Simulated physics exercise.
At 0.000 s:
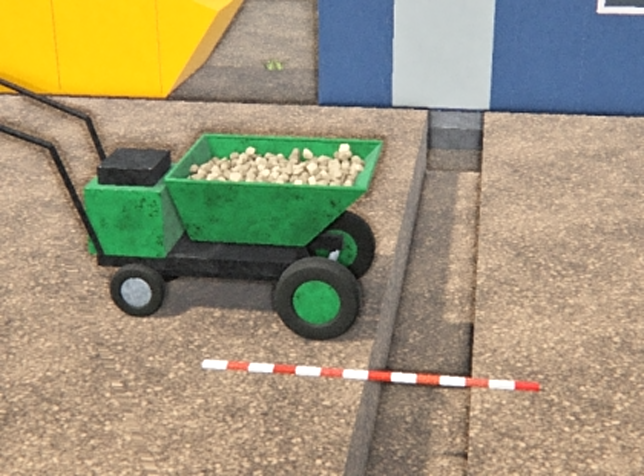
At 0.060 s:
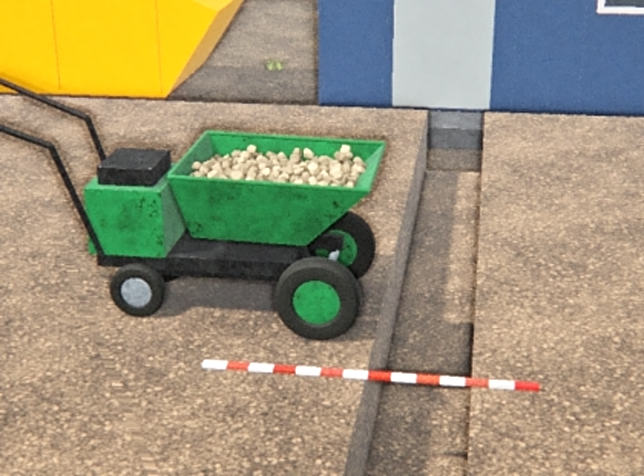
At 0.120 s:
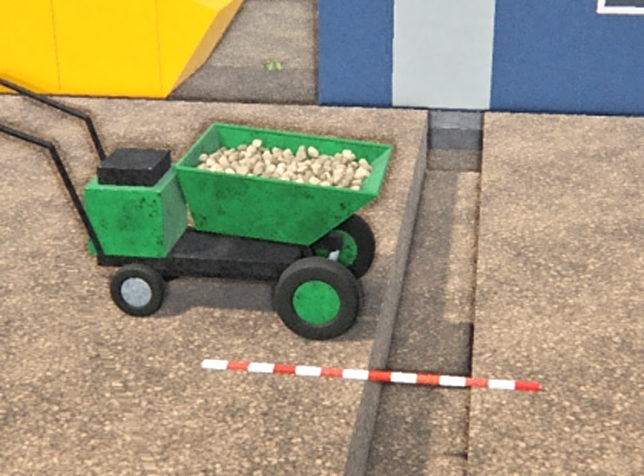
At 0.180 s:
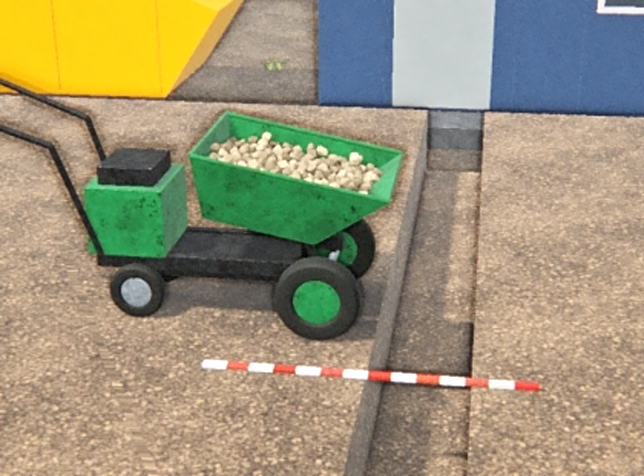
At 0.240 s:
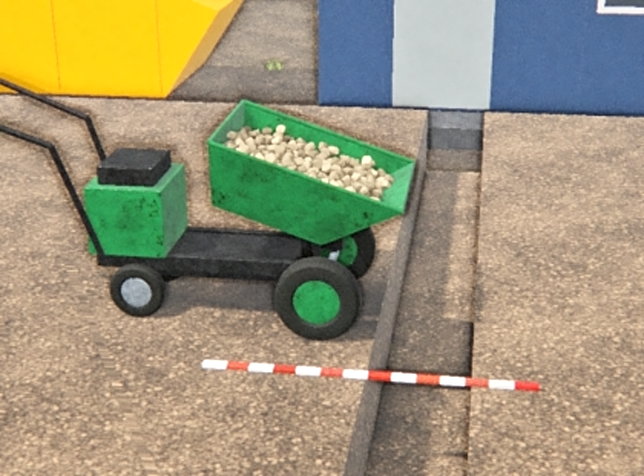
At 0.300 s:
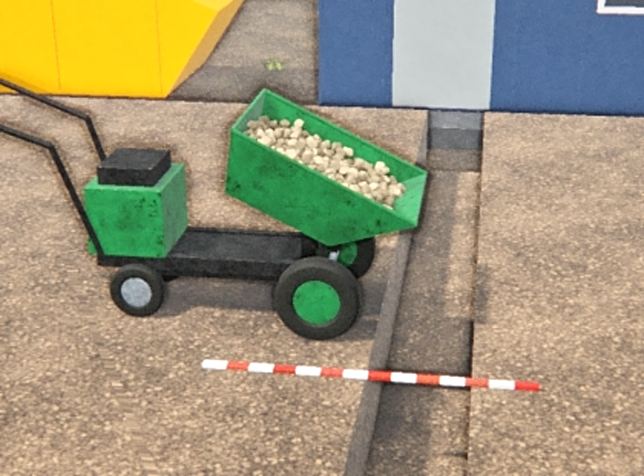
At first, a green powered barrow stands on brown ground with its tray of pale stones level, facing a trench with a red-and-white striped staff lying across it. The tray's rear then lifts slowly, and it tilts steadily further to the right, its lip lowering while the wheels stay put.
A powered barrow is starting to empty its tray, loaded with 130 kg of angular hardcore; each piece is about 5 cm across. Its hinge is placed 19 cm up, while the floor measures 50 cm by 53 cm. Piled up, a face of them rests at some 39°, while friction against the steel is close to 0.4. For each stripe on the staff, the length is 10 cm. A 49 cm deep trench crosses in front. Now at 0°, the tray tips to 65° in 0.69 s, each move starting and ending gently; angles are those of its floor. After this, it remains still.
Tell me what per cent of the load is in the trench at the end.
Some 38 per cent.
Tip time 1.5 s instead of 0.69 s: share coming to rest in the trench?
With that timing, about 50 per cent.
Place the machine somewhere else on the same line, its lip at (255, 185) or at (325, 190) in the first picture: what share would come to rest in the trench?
First place roughly 80%, second roughly 70%.
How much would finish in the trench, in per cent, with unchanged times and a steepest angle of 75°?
About 35%.
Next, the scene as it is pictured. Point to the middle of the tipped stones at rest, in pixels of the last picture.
Roughly (496, 316), I'd say.
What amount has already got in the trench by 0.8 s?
Around 5 per cent of it, at that instant.
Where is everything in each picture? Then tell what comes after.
In the first frame, the tray is at 0°, its lip at (366, 190); the top of the load is at (300, 162).
In the second frame, lip at (369, 191), floor tilted 1°, highest stones at (288, 162); the stones move at 0.3 m/s on average.
In the third frame, lip at (377, 195), floor tilted 5°, highest stones at (253, 157); the stones move at 0.7 m/s on average.
In the fourth frame, lip at (389, 202), floor tilted 11°, highest stones at (249, 146); the stones move at 0.9 m/s on average.
In the fifth frame, lip at (403, 212), floor tilted 18°, highest stones at (253, 139); the stones move at 1.1 m/s on average.
In the sixth frame, the tray is at 26°, its lip at (416, 225); the top of the load is at (262, 128); the stones move at 1.2 m/s on average.
After 0.5 s the floor is at 55°; 100 % in the tray; the foremost stones are at (434, 242).
After 0.8 s the floor is at 65°; 83 % in the tray, 4 % in the trench, 13 % past the trench; the foremost stones are at (517, 319).
After 1.1 s the floor is at 65°; 35 % in the tray, 10 % in the trench, 55 % past the trench; the foremost stones are at (643, 325).
After 3.1 s the floor is at 65°; 8 % in the tray, 38 % in the trench, 54 % past the trench; the foremost stones are past the picture's edge.
